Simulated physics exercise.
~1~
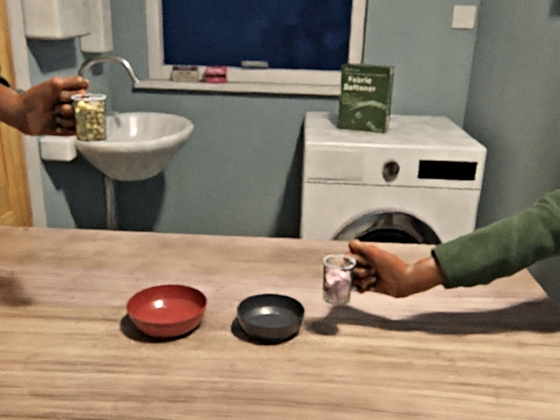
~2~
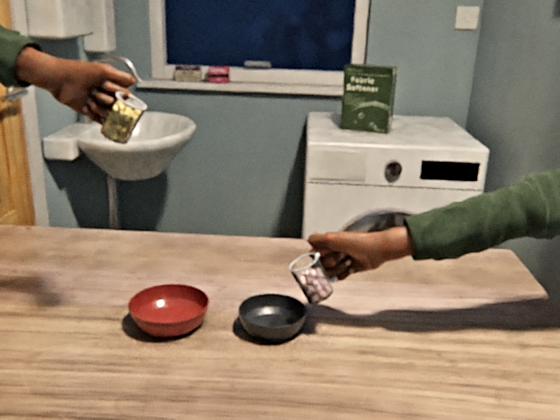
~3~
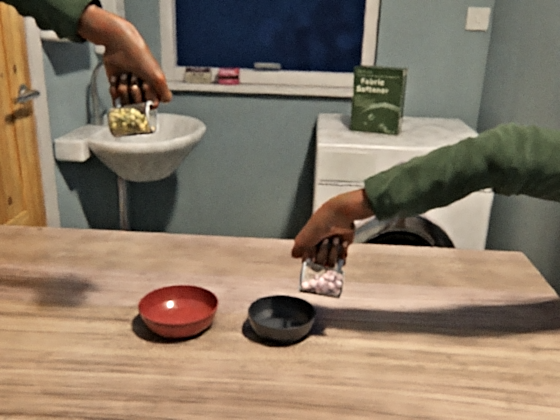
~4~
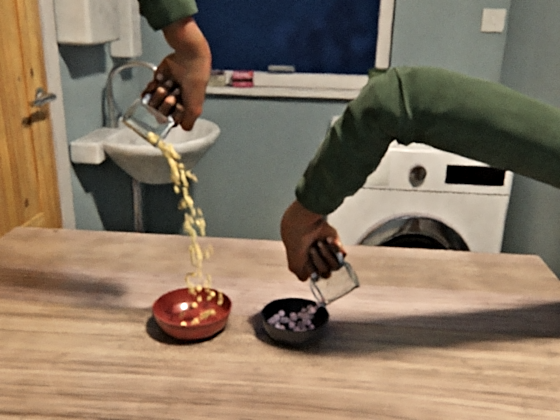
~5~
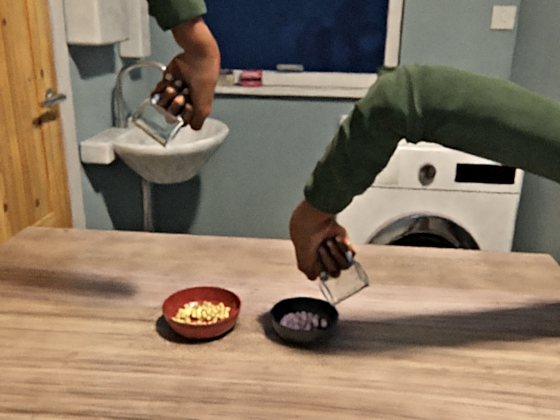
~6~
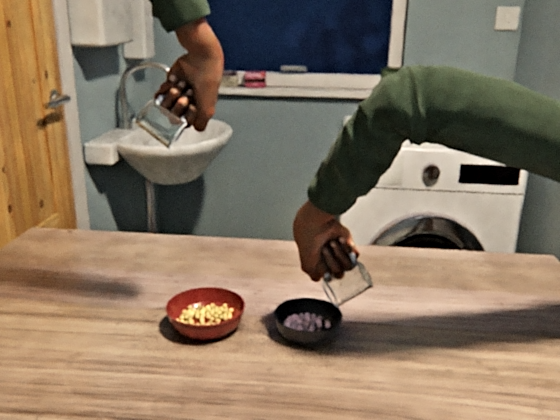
Two hands, at least one in a green sleeve, tilted clear cups over a wooden table, the left held much higher, and tipped yellow pieces into a red bowl and pale purple ones into a dark bowl, with everything landing inside.
